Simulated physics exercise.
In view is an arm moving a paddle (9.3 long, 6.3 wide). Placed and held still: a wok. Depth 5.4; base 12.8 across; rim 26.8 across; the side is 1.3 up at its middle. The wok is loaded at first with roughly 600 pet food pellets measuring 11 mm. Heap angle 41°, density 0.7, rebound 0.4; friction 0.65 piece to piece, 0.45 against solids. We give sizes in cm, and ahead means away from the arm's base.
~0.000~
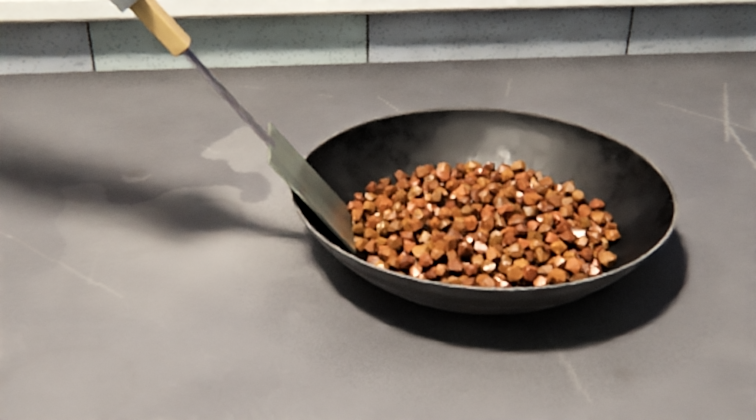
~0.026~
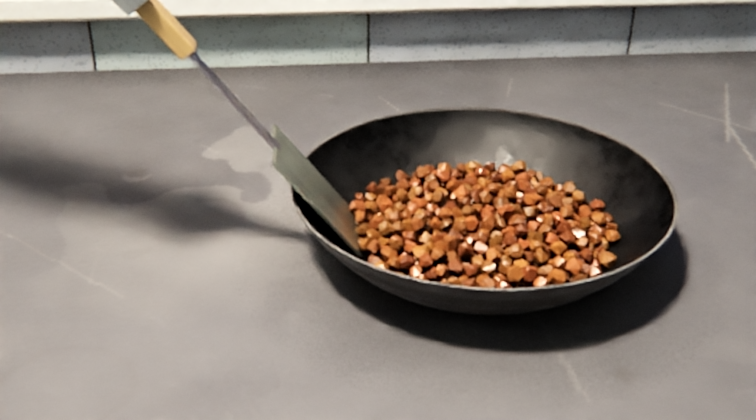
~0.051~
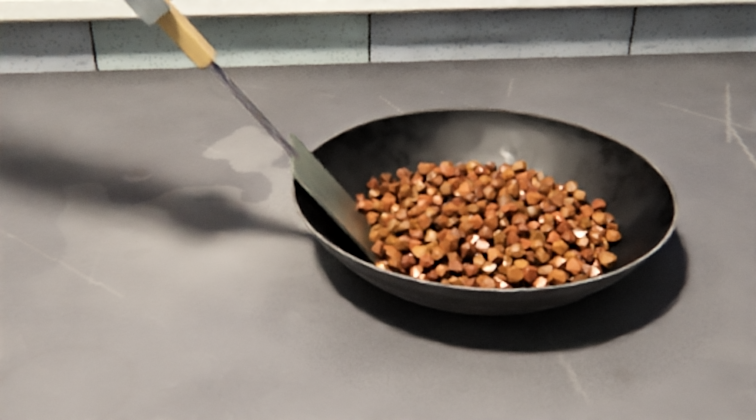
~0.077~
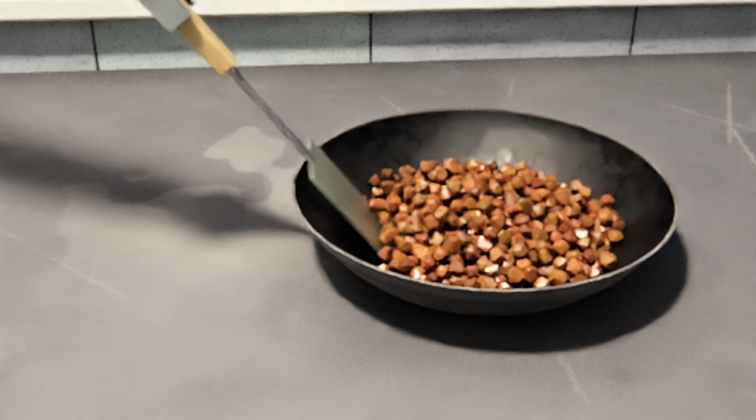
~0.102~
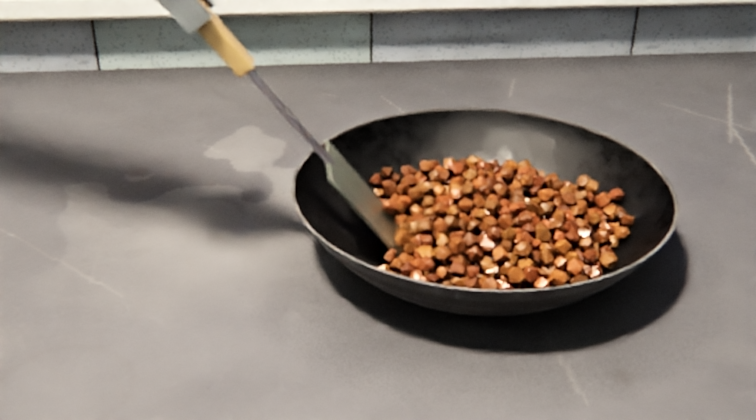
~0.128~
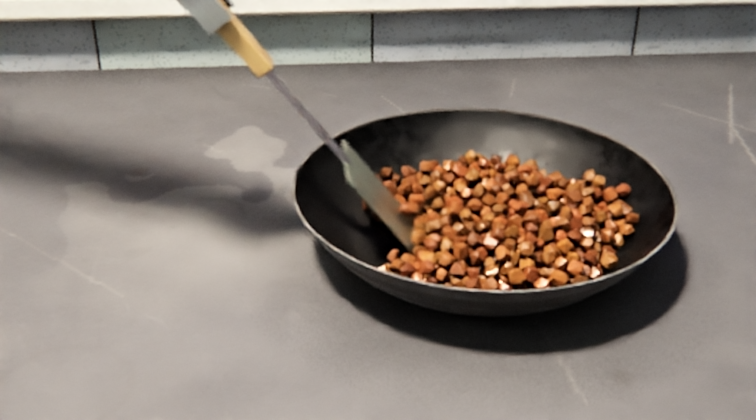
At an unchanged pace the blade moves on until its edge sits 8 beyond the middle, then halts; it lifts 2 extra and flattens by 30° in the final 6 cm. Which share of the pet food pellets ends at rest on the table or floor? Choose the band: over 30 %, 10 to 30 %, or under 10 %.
Under 10 %.
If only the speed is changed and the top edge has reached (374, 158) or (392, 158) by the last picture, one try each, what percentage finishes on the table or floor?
5 % and 10 %.
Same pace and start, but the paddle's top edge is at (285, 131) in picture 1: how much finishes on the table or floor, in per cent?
Spill: Approx. 5 per cent.
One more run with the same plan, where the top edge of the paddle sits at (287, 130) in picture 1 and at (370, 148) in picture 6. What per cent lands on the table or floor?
It comes to something like 5 %, give or take.
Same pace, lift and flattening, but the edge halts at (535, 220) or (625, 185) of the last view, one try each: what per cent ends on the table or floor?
Try 1: Approx. 0 %; try 2: Approx. 25 %.
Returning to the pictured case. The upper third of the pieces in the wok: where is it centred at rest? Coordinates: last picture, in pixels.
Centre: Roughly (608, 189).
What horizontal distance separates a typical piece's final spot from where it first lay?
Around 4 cm, measured level.
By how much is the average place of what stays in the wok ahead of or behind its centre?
4.5 cm ahead.
After 0.22 s, sloping 53°, highest piece 6 above the table; 602 in the wok.
After 0.32 s, sloping 39°, highest piece 7 above the table; 597 in the wok, 5 on the blade or in flight.
After 0.56 s, sloping 23°, highest piece 7 above the table; 578 in the wok, 22 on the table or floor, 2 on the blade or in flight.
After 1.61 s, sloping 23°, highest piece 7 above the table; 578 in the wok, 24 on the table or floor.
At rest, 578 in the wok, 24 on the table or floor. That is 4 % on the table or floor.
